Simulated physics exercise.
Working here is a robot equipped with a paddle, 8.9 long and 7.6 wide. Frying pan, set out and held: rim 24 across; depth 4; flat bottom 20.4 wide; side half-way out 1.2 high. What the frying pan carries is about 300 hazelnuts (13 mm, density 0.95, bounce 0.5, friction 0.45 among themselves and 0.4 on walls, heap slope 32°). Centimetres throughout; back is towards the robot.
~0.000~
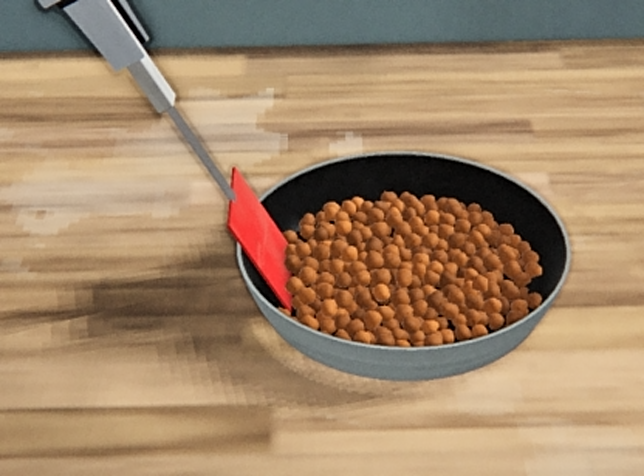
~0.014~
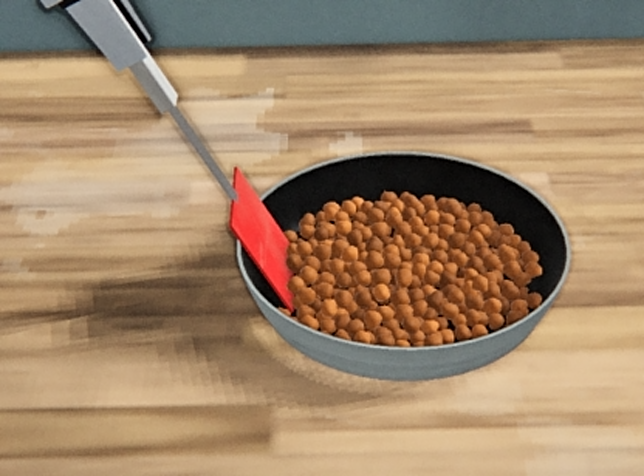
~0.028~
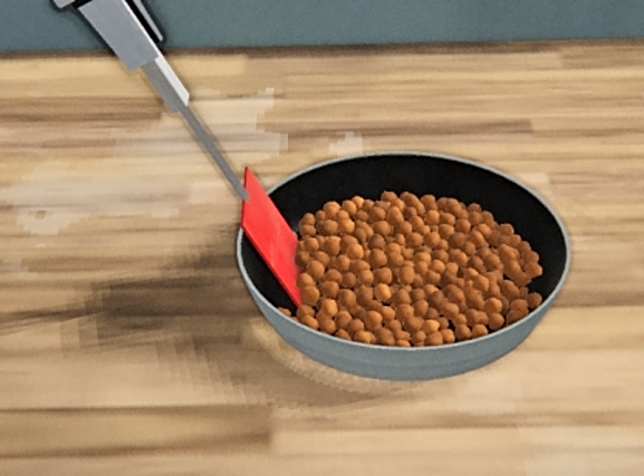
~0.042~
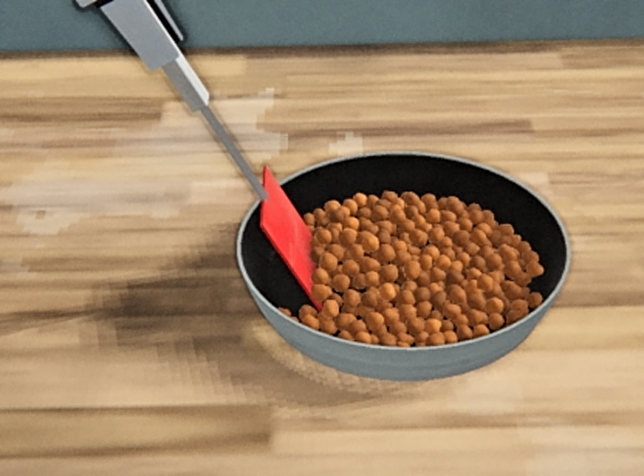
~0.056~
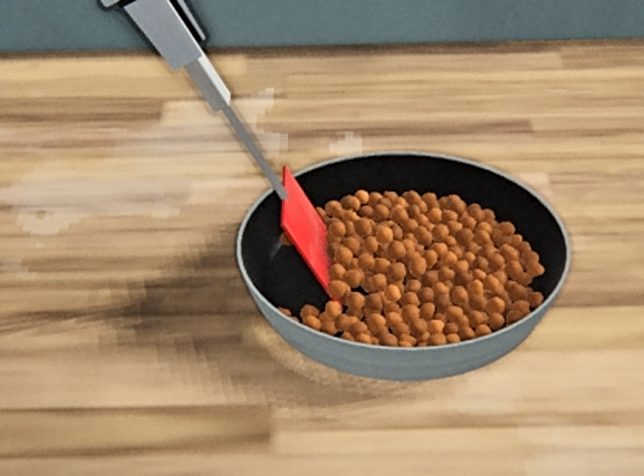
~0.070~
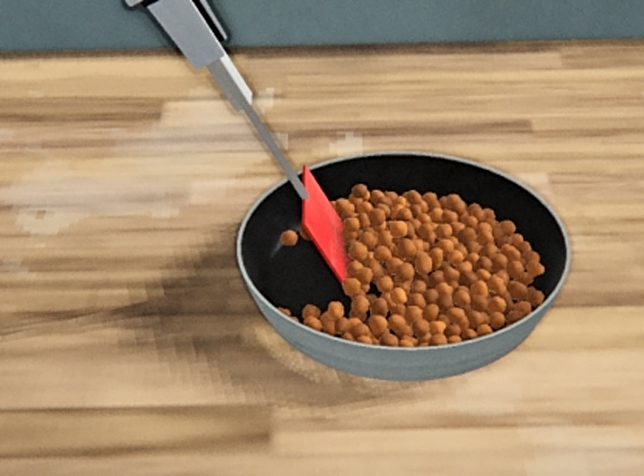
On a wooden worktop, a robot's red paddle sweeping rightward through a dark frying pan, pushing small round brown nuts together.
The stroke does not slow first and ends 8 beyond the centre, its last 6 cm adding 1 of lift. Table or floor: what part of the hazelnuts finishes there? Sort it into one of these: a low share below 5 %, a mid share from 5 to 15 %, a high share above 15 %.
A high share, above 15 %.
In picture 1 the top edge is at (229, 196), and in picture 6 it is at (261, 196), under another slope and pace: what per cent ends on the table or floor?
About 5 per cent.
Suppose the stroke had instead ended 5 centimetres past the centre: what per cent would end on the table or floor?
That would give close to 10 per cent.
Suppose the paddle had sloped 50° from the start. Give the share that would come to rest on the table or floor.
My guess is close to 20 per cent.
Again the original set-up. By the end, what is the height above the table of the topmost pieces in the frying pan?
Near 5.0 centimetres high.
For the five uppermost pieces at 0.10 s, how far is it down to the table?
Roughly 6 cm above the table.
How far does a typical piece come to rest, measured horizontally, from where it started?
Distance: Around 3 cm.
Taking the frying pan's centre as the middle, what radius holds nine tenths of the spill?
Some 50 cm from the centre.
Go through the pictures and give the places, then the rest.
Paddle top edge at (231, 195), sloping 63°; upper third of the load around (394, 262), from x 280 to 535, top at y 200; 297 in the frying pan, in the first frame.
Paddle top edge at (233, 195), sloping 63°; upper third of the load around (394, 262), from x 280 to 535, top at y 200, in the second frame.
Paddle top edge at (244, 195), sloping 63°; upper third of the load around (394, 261), from x 280 to 535, top at y 200, in the third frame.
Paddle top edge at (263, 195), sloping 63°; upper third of the load around (392, 259), from x 280 to 535, top at y 200, in the fourth frame.
Paddle top edge at (283, 194), sloping 63°; upper third of the load around (396, 258), from x 280 to 535, top at y 195, in the fifth frame.
Paddle top edge at (304, 194), sloping 63°; upper third of the load around (400, 255), from x 280 to 535, top at y 190; 297 in the frying pan, in the sixth frame.
After 0.10 s, sloping 63°, highest piece 6 above the table; 297 in the frying pan.
After 0.14 s, sloping 63°, highest piece 7 above the table; 297 in the frying pan.
After 0.36 s, sloping 63°, highest piece 11 above the table; 230 in the frying pan, 50 on the table or floor, 17 on the blade or in flight.
After 1.41 s, sloping 63°, highest piece 5 above the table; 230 in the frying pan, 67 on the table or floor.
At rest, 230 in the frying pan, 67 on the table or floor. That is 23 % on the table or floor.
